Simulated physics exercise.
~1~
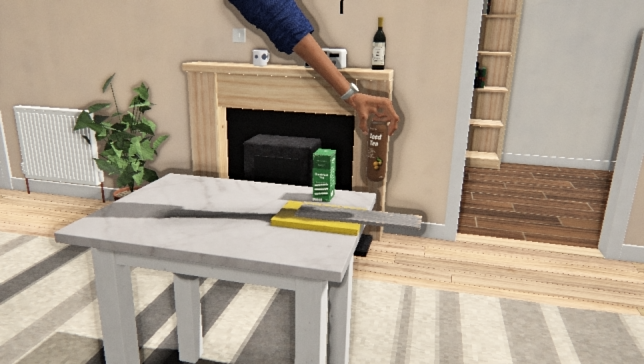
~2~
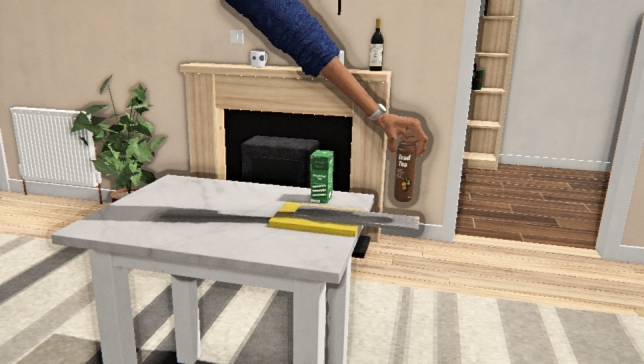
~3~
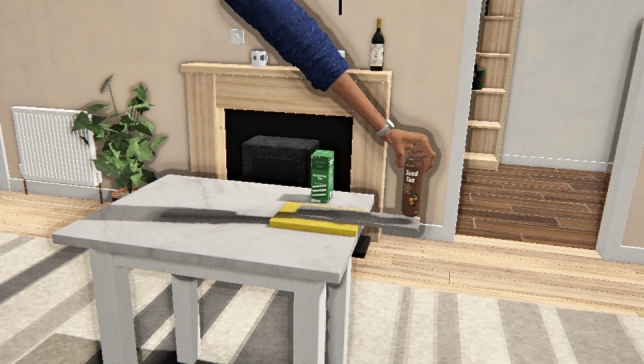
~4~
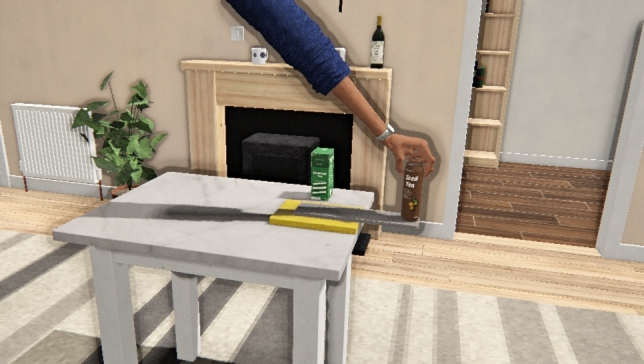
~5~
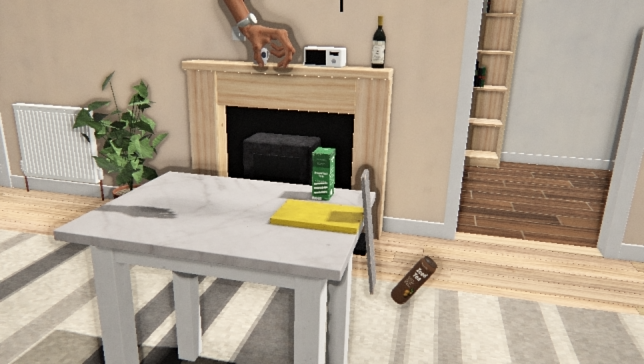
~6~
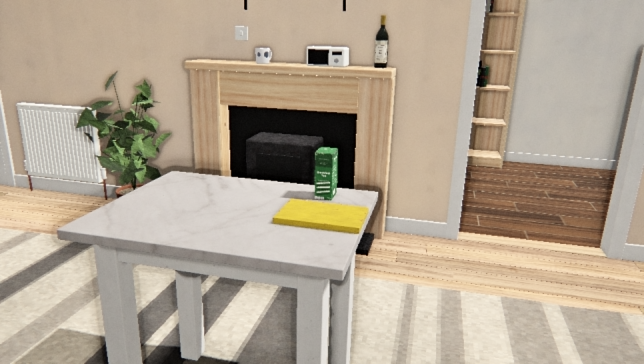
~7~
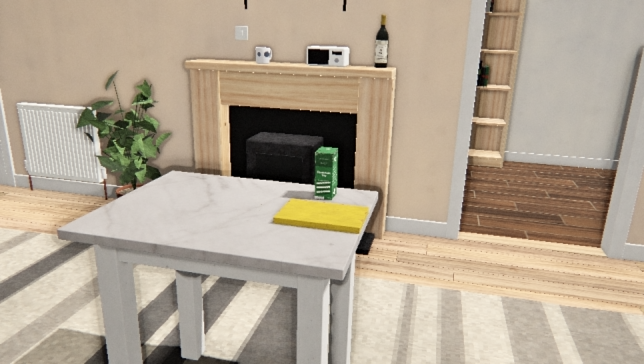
Brown can lowered by a hand onto an overhanging grey plank, both tipping off the table, yellow slab and green carton staying.
